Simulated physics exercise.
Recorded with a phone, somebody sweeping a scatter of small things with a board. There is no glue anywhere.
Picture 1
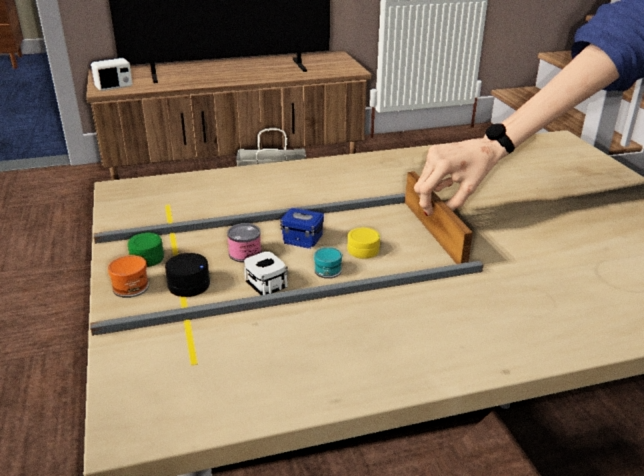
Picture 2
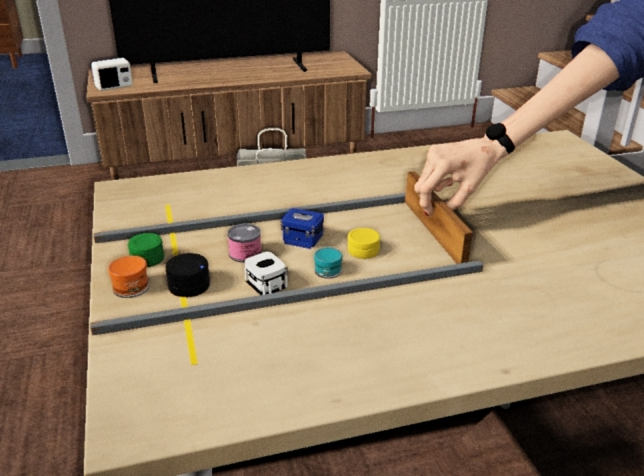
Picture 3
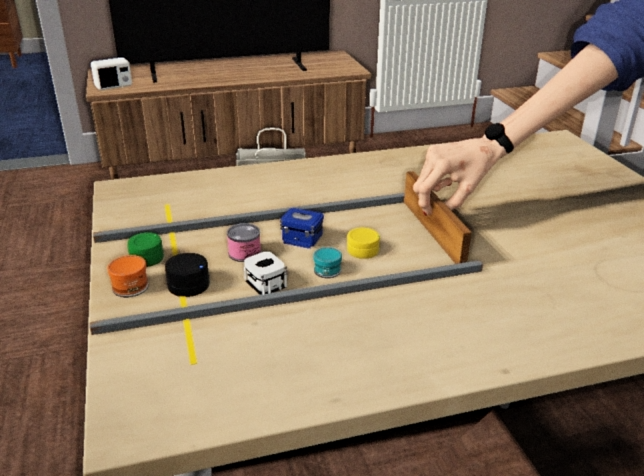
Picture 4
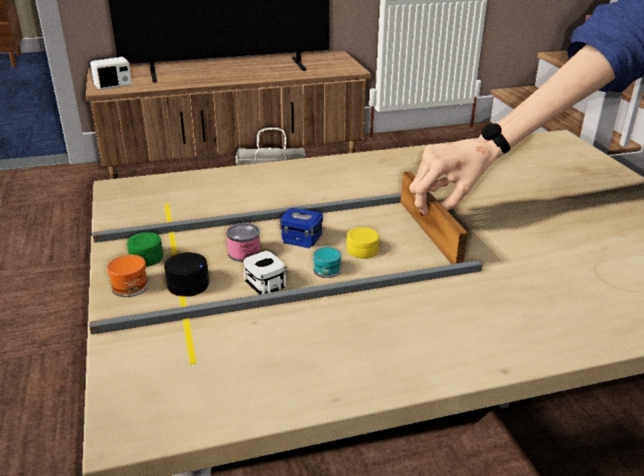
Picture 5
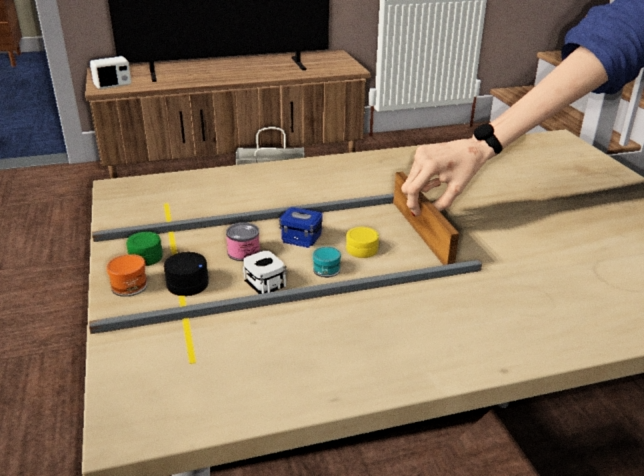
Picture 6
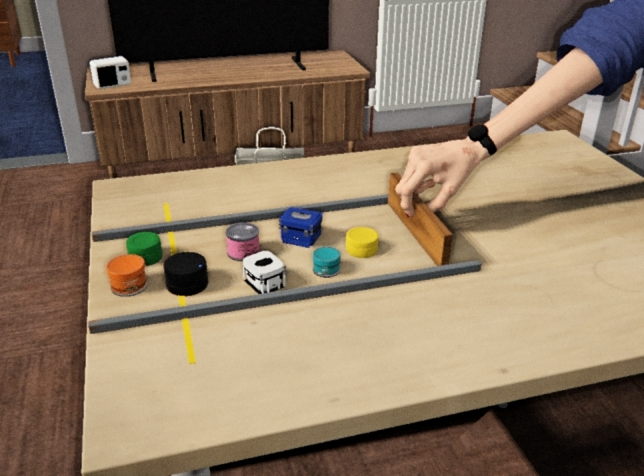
A hand held a wooden board upright at the right end of two grey rails, then slid it slightly left, while the small colourful pots and boxes between the rails stayed still.
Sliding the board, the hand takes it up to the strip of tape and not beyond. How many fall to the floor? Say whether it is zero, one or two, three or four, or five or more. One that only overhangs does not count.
Drops: Fewer than three, some.
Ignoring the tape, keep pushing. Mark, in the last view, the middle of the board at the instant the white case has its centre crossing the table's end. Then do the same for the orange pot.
Near (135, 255), then near (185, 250).
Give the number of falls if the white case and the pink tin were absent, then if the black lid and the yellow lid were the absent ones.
0 in the first try, 0 in the second.
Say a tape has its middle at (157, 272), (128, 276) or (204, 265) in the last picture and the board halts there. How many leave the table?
The three tries give 1, 4 and 0.
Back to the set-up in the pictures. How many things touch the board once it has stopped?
3 in contact.
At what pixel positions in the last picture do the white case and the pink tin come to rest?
First object: (136, 298); second object: (149, 254).
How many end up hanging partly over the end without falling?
The total here is 0.
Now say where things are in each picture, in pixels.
The first frame shows orange pot (129, 277); green lid (146, 250); black lid (188, 275); board (436, 216); tape (178, 270).
The second frame shows green lid (146, 250); yellow lid (364, 243).
The third frame shows black lid (187, 274); turquoise tin (328, 263).
The fourth frame shows orange pot (128, 276); board (431, 216).
The fifth frame shows green lid (145, 249); white case (264, 273).
The sixth frame shows orange pot (127, 275); green lid (144, 249); black lid (186, 273); board (417, 218); tape (177, 269).
A little later, none off yet; orange pot at rest near (127, 275); green lid at rest near (144, 249); black lid at rest near (186, 273).
When it is over, the number that fall off is one or two; down, orange pot.
